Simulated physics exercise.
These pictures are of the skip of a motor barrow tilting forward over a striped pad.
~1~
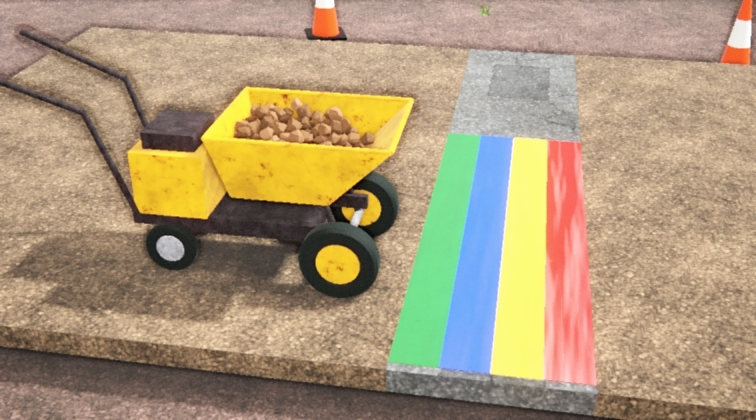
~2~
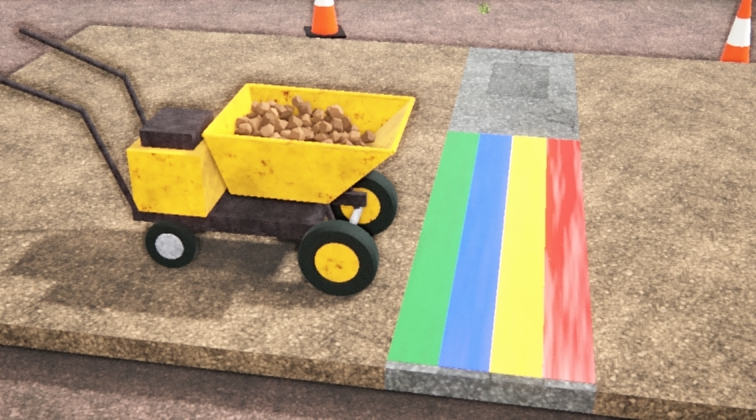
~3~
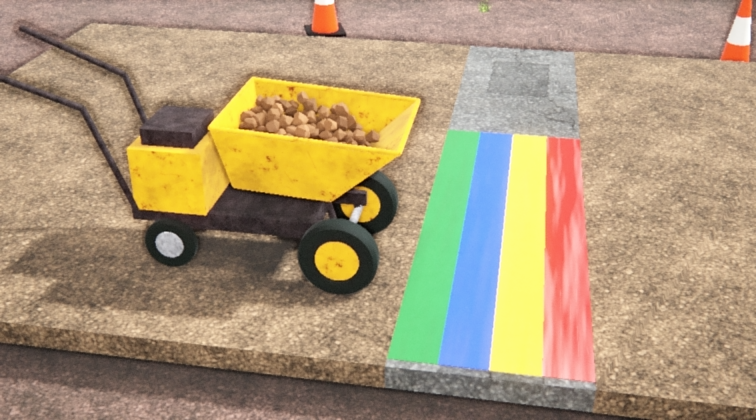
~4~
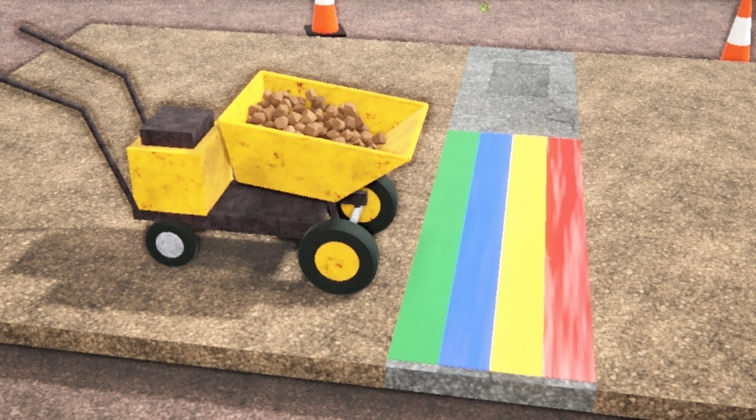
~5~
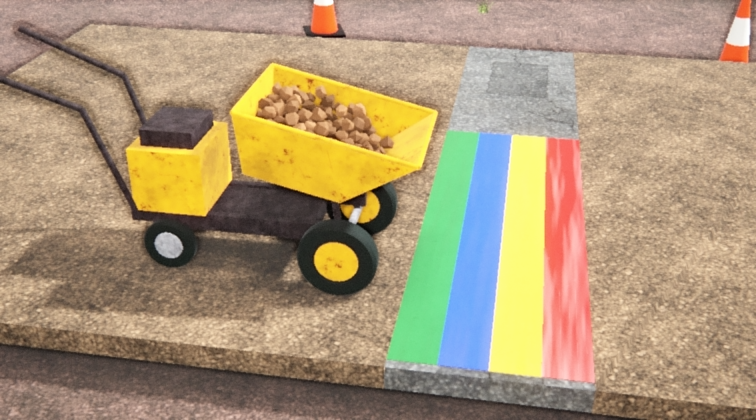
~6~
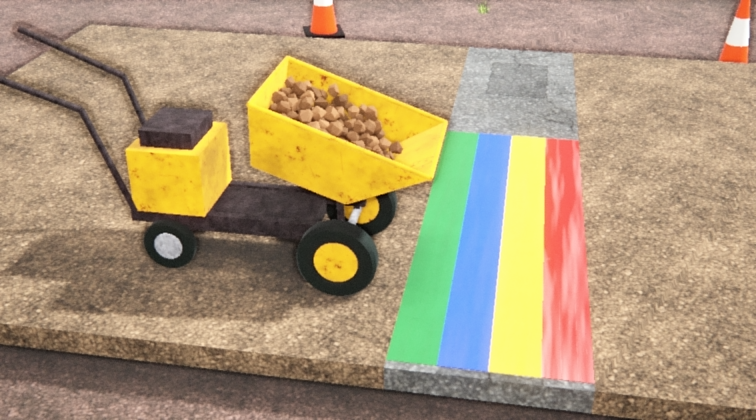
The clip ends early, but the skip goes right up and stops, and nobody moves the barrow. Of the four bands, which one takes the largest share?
Yellow.
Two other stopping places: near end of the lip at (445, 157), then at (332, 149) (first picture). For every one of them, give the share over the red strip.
Roughly 40 per cent at the first spot and 10 per cent at the second.
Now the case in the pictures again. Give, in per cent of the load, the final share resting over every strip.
In per cent, approximately: Green 0, blue 15, yellow 35, red 20.
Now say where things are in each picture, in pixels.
The first picture shows lip of the skip at (391, 153), level; top of the load at (294, 126), clay clods; green strip at (421, 328); blue strip at (470, 333); yellow strip at (519, 339); red strip at (569, 344).
The second picture shows lip of the skip at (392, 152), level; top of the load at (281, 127).
The third picture shows lip of the skip at (398, 154), tipped barely; top of the load at (286, 123).
The fourth picture shows lip of the skip at (408, 159), tipped a little; top of the load at (294, 120).
The fifth picture shows lip of the skip at (418, 168), tipped a little; top of the load at (289, 111).
The sixth picture shows lip of the skip at (430, 178), tipped clearly; top of the load at (292, 119); green strip at (419, 326); blue strip at (468, 331); yellow strip at (517, 336); red strip at (567, 342).
Soon, skip tipped steeply; all in the skip.
A while on, skip tipped right over; most in the skip; a small part over the blue strip; a small part over the yellow strip; a stray few over the red strip; a stray few falling.
Towards the end, skip tipped right over; about a quarter in the skip; a small part over the blue strip; about a third over the yellow strip; about a quarter over the red strip; a small part off the paint.
Finally, skip tipped right over; about a quarter in the skip; none over the green strip; a small part over the blue strip; about a third over the yellow strip; about a quarter over the red strip; a small part off the paint.
